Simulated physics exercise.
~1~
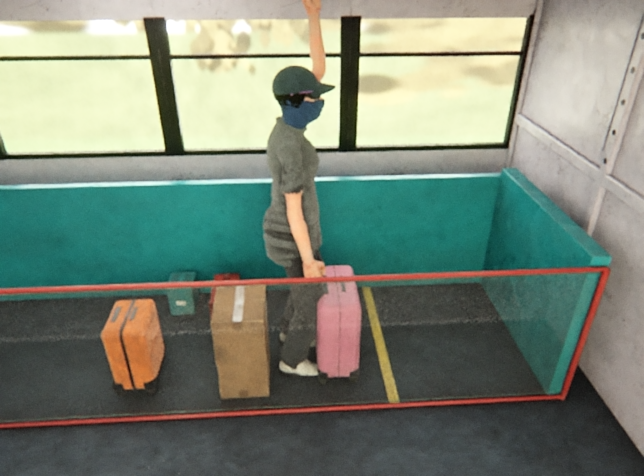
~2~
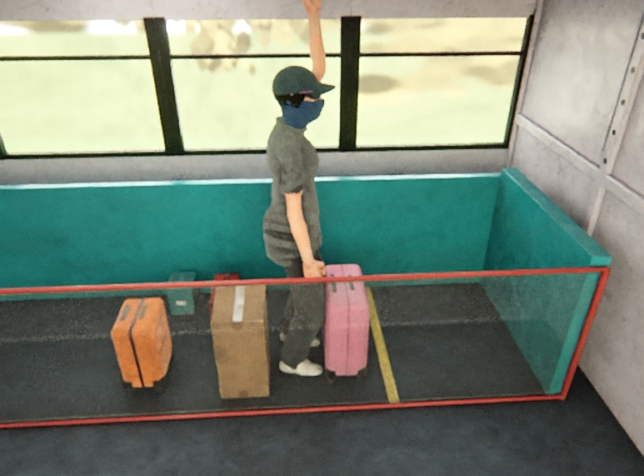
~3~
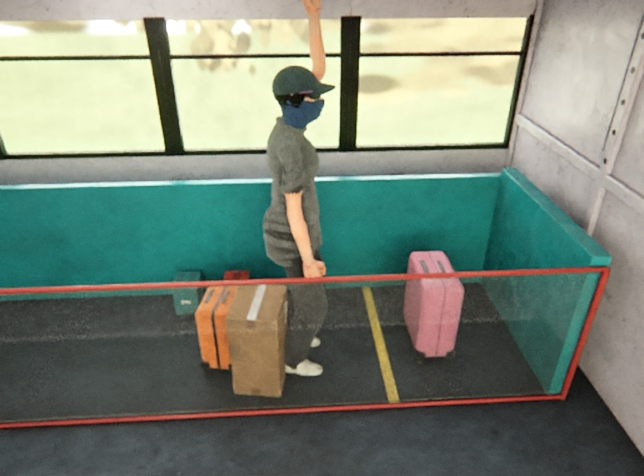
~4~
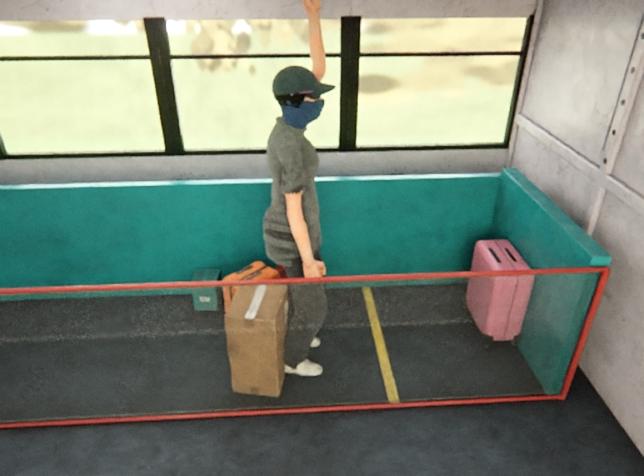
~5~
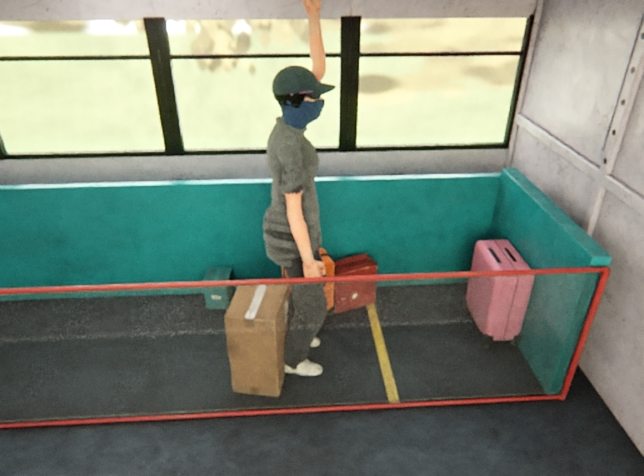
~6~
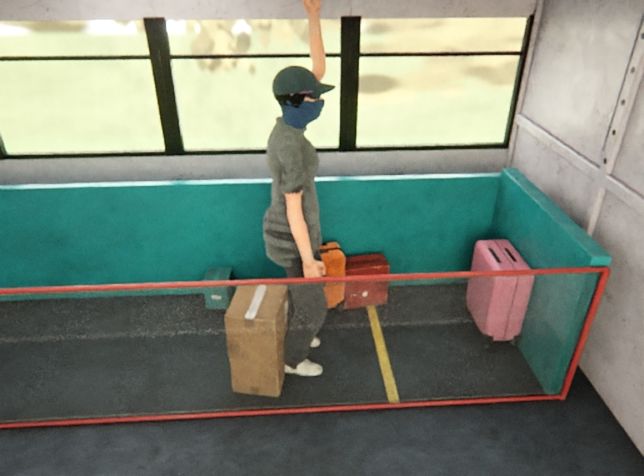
A person in a green cap and blue face covering stands still in a shuttle bay, one arm raised, seen from slightly above through a red-framed clear barrier. Around them are an orange case, a tall brown box-like bag, a pink case, a red carton and a small teal tub. The pink case rolls right, crosses the yellow line and stops by the far end wall. The orange case rolls behind the brown bag, which shifts slightly, as the carton and tub slide right. Finally the orange case, carton, bag and tub rest short of the line.
